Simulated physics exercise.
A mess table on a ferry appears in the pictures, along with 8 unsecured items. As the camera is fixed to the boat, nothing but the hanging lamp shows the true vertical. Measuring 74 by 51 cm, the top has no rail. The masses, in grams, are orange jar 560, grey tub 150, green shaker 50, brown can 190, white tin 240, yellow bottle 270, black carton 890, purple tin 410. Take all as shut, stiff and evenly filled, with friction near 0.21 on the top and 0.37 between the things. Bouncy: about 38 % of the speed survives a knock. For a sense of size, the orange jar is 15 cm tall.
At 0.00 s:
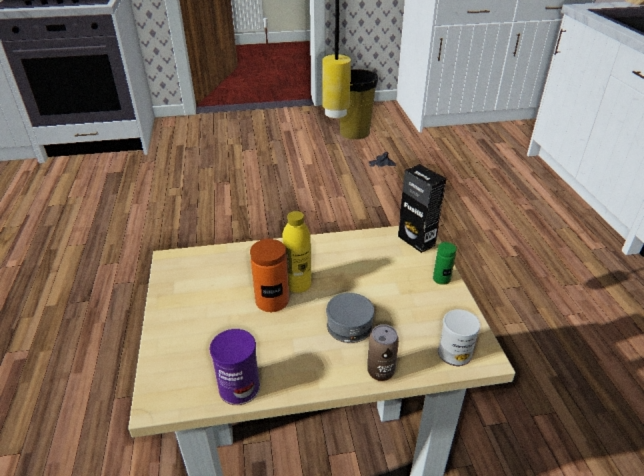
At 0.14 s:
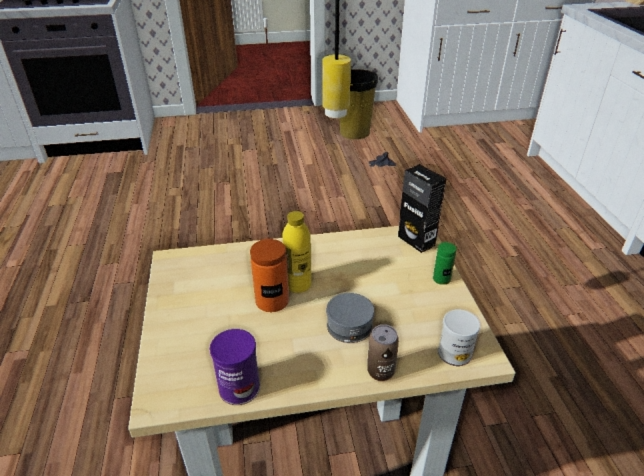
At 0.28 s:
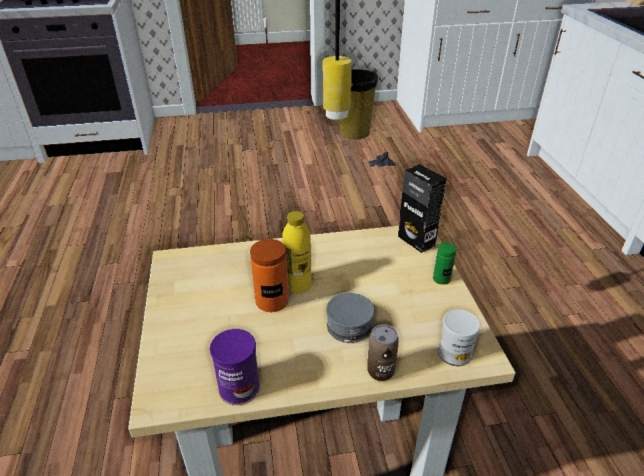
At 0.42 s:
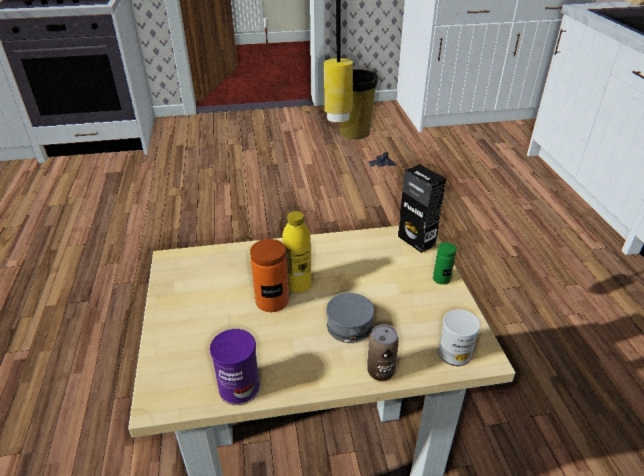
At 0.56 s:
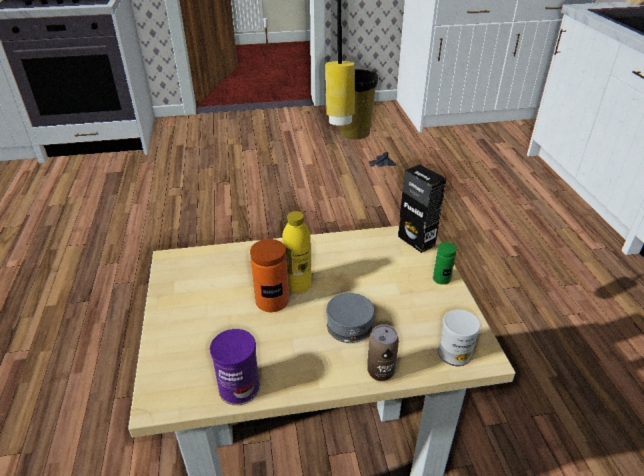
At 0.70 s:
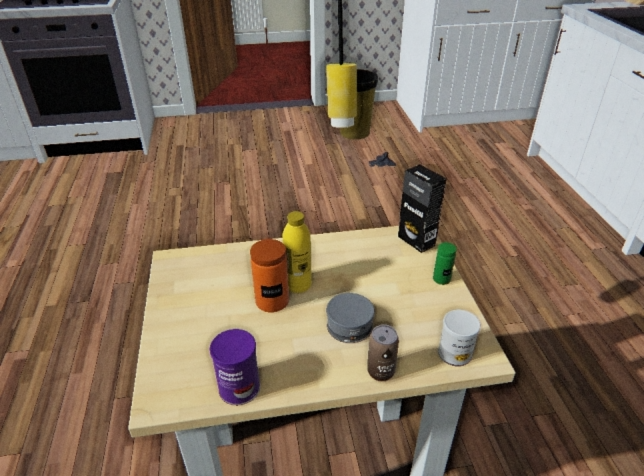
A wooden table held eight closed containers, including a purple tin and a black carton, and none of them moved, while a yellow object hanging behind it drifted very slightly right and lower.
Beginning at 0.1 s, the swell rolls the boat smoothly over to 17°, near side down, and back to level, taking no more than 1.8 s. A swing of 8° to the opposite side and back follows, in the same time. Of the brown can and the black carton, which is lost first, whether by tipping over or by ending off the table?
The former of the two.
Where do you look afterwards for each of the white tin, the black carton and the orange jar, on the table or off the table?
When everything stops, the white tin is out of bounds, the black carton is still in bounds, and the orange jar is still in bounds.
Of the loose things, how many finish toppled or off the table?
Count: 4.
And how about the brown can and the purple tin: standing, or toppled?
Here's how it ends: The brown can comes down, and the purple tin comes down.
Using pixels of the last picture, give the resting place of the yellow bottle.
In the last view, its centre sits near (313, 326).
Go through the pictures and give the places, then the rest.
The first frame shows boat level; brown can (383, 354); black carton (421, 209).
The second frame shows boat level; green shaker (445, 264); white tin (458, 338).
The third frame shows heel 2°, near side down; yellow bottle (297, 252); purple tin (236, 368).
The fourth frame shows heel 5°, near side down; orange jar (270, 276); grey tub (350, 317).
The fifth frame shows heel 9°, near side down; green shaker (445, 264); white tin (458, 338).
The sixth frame shows heel 13°, near side down; brown can (383, 354); black carton (421, 210).
Around 1.30 s, heel 13°, near side down; brown can, white tin and purple tin now off the table; black carton shifted 12 cm near (437, 238); yellow bottle shifted 12 cm.
Around 1.50 s, heel 7°, near side down; black carton shifted 20 cm near (448, 258); yellow bottle shifted 19 cm; green shaker shifted 19 cm.
Around 1.90 s, boat level; grey tub now off the table; black carton shifted 25 cm near (455, 272); yellow bottle shifted 24 cm.
Finally (4.2 s), off the table, grey tub, brown can, white tin and purple tin; not toppled but over 5 cm from the start, orange jar, green shaker, yellow bottle and black carton. Final places as that camera would see them, black carton near (455, 271). Brown can went at 1.10 s; black carton was never lost.
